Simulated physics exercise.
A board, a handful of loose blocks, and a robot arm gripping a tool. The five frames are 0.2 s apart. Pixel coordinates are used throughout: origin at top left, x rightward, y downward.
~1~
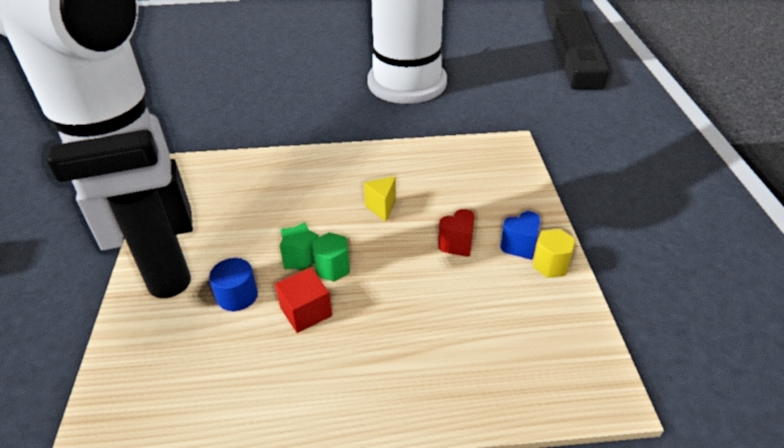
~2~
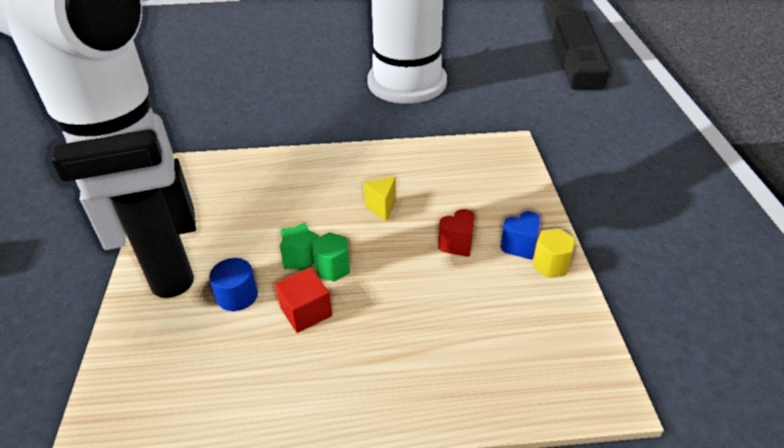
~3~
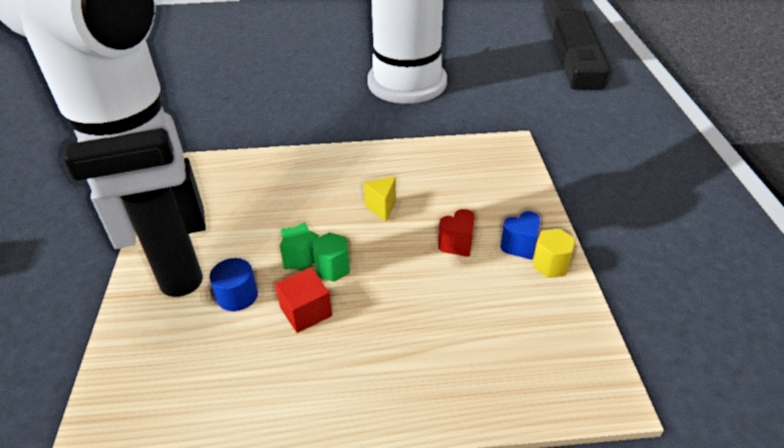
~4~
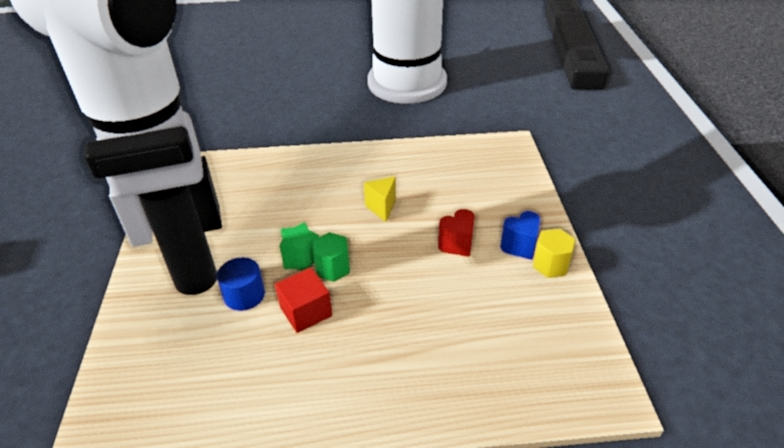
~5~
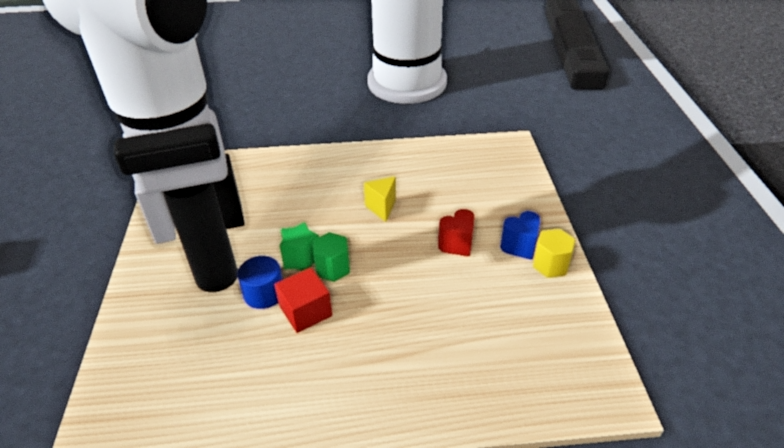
On a wooden board, a robot arm's black tool moving right and pushing a blue round block slightly toward a red block.
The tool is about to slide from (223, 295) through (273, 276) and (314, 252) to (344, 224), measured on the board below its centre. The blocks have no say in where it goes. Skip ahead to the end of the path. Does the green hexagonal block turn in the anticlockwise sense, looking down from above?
Yes, that is how it ends up.
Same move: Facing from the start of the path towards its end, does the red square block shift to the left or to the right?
Right side.
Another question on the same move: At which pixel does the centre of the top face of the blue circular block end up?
My estimate: (318, 261).
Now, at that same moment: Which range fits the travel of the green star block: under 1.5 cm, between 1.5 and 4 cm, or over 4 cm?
Moves over 4 cm.
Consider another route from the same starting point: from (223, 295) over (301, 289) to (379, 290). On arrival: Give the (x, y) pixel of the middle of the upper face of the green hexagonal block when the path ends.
Roughly at (351, 236).
What follows on the original path. One third of the way, tool at (269, 258); blue circular block at (305, 264); green star block at (303, 232); red square block at (315, 294); green hexagonal block at (335, 243), turned 15° anticlockwise.
Two thirds of the way, tool at (311, 234); blue circular block at (318, 261); green star block at (341, 208); red square block at (316, 294), turned 15° clockwise; green hexagonal block at (348, 241), turned 50° anticlockwise.
At the end, tool at (342, 207); blue circular block at (318, 261); green star block at (373, 185); red square block at (316, 294), turned 15° clockwise; green hexagonal block at (348, 241), turned 50° anticlockwise; yellow three-sided block at (398, 177).
